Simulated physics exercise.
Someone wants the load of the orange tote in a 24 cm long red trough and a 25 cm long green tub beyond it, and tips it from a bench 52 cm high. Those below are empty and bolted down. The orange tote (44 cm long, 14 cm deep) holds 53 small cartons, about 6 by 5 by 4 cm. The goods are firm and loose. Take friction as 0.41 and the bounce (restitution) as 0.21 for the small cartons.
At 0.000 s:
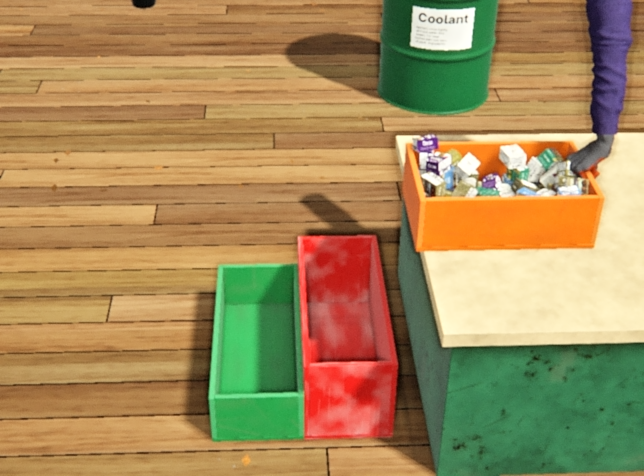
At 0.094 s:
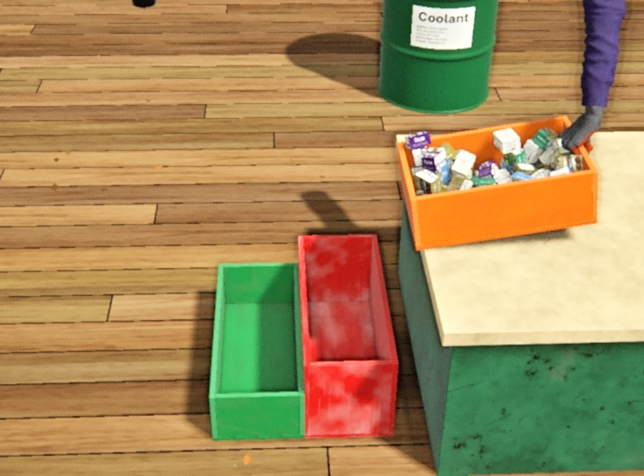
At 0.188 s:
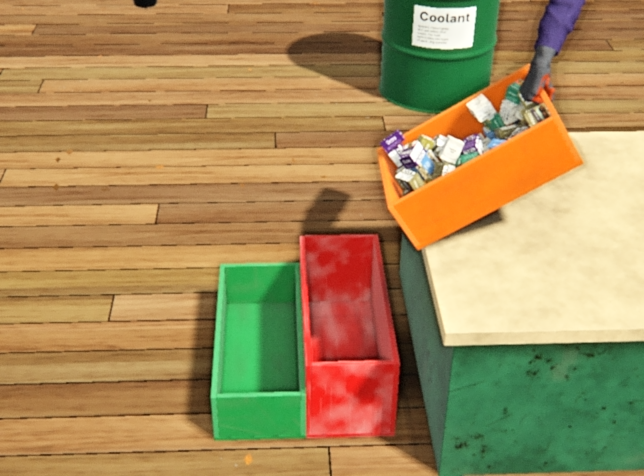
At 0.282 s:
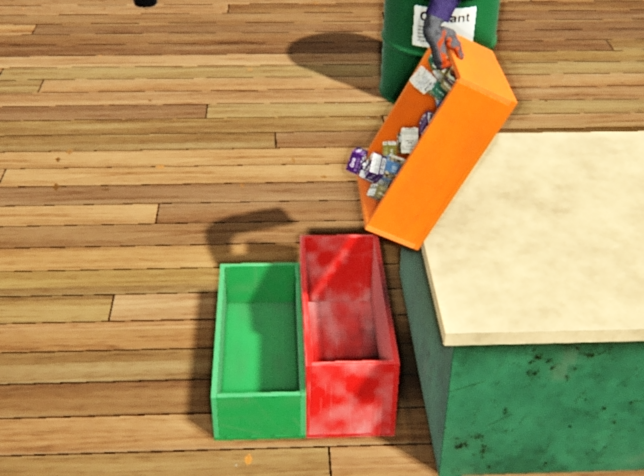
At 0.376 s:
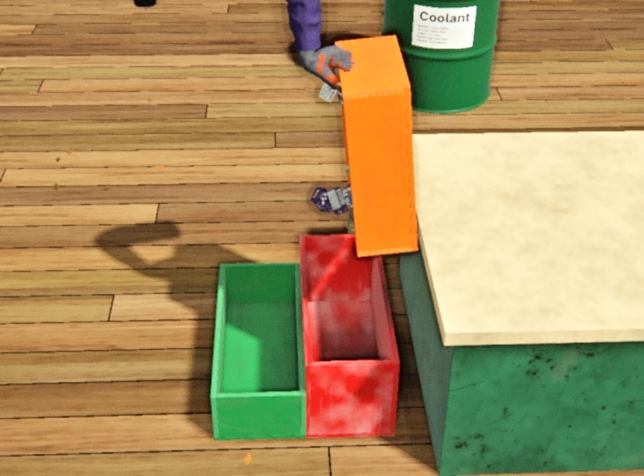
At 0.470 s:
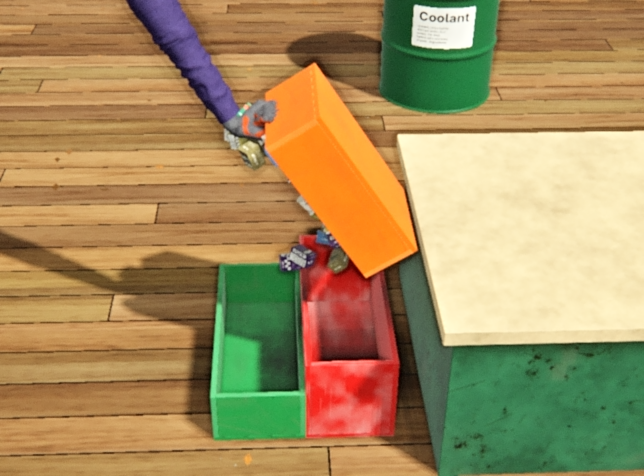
A gloved hand tips an orange tote leftward off a bench, and small cartons slide out.
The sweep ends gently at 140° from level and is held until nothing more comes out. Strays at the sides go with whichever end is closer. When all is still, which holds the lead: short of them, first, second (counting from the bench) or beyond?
The largest share lands on the ground, beyond the two.
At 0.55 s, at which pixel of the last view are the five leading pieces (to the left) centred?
At about (175, 204).
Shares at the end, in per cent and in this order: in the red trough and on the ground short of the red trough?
About 25 and 0 per cent.
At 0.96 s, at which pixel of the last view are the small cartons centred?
Around (168, 356).
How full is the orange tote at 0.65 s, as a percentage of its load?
Some 0 per cent.
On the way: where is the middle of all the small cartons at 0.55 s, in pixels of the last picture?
Near (271, 223).
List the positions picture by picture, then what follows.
In the first frame (places track the rim corner closest to us here), orange tote (426, 199); red trough (310, 365); tipped 0°; all still inside.
In the second frame, orange tote (416, 198); tipped 9°.
In the third frame, orange tote (393, 204); tipped 33°.
In the fourth frame, orange tote (367, 224); tipped 64°; 1 out, the lowest carton at (357, 161).
In the fifth frame, orange tote (357, 251); tipped 96°; 3 out, the lowest carton at (323, 200).
In the sixth frame, orange tote (363, 273); red trough (311, 364); tipped 123°; 14 out, the lowest carton at (290, 262).
After 0.55 s, tilt 137°; 8 still in the orange tote, 2 in the red trough, 2 in the green tub and 41 in the air.
After 0.65 s, tilt 140°; 7 in the red trough, 8 in the green tub and 38 in the air.
After 0.78 s, tilt 140°; 12 in the red trough, 13 in the green tub, 24 on the ground beyond the green tub and 4 in the air.
Outcome (at 0.96 s), 12 in the red trough, 14 in the green tub and 27 on the ground beyond the green tub.
